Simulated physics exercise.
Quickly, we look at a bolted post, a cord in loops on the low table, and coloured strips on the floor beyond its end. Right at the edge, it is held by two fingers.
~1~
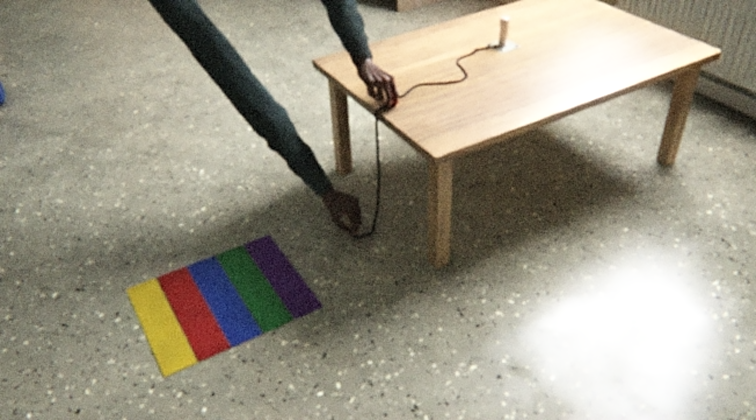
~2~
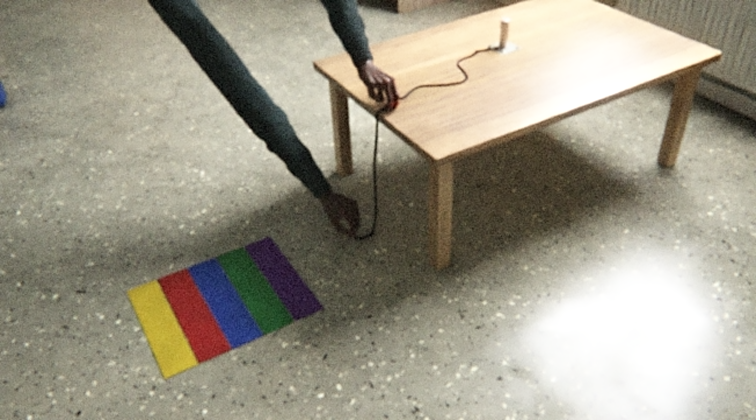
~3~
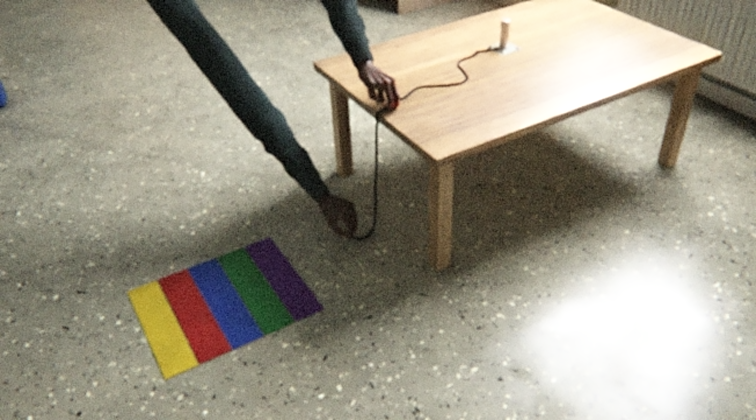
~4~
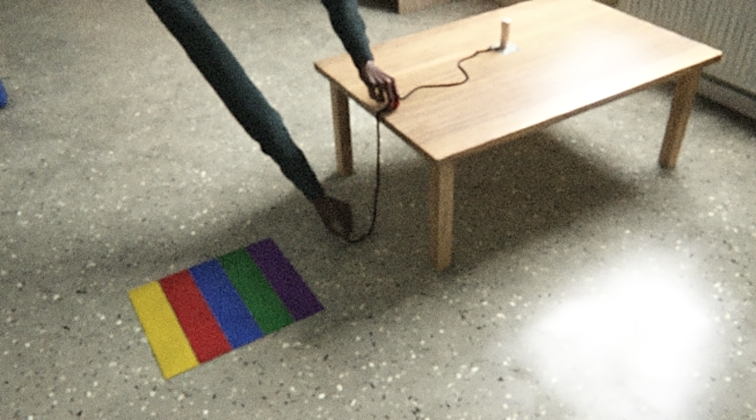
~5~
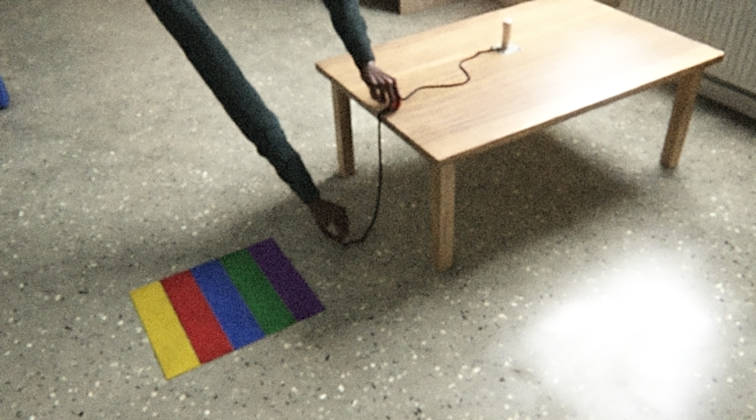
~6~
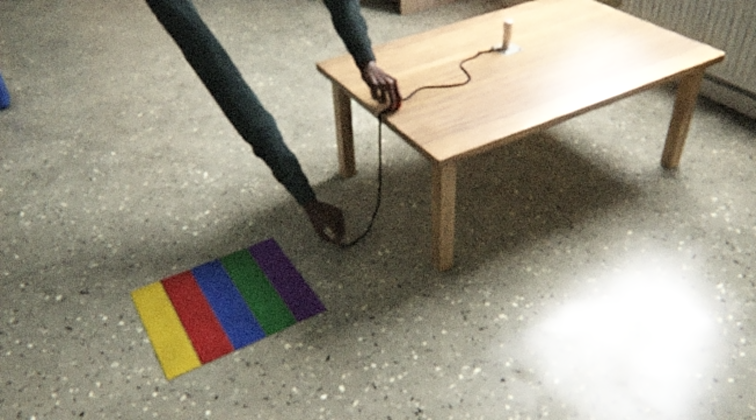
At a low table, fingers hold a cord while the lower hand moves slightly left.
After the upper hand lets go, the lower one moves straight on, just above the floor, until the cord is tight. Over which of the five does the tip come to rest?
Over the blue one.
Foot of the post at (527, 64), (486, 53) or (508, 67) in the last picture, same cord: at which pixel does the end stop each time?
In order, near (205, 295), (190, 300) and (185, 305).
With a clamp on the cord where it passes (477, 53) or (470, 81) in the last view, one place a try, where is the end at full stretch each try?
Try by try: (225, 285), (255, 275).
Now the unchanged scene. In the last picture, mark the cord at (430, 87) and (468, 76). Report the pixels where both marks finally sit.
The first lands at (400, 97), while the second lands at (440, 78).
A little later, end near (269, 269); over purple.
Next, end near (238, 281); over green.
When it is tight, end near (219, 289); over blue. It gets as far as the blue strip.
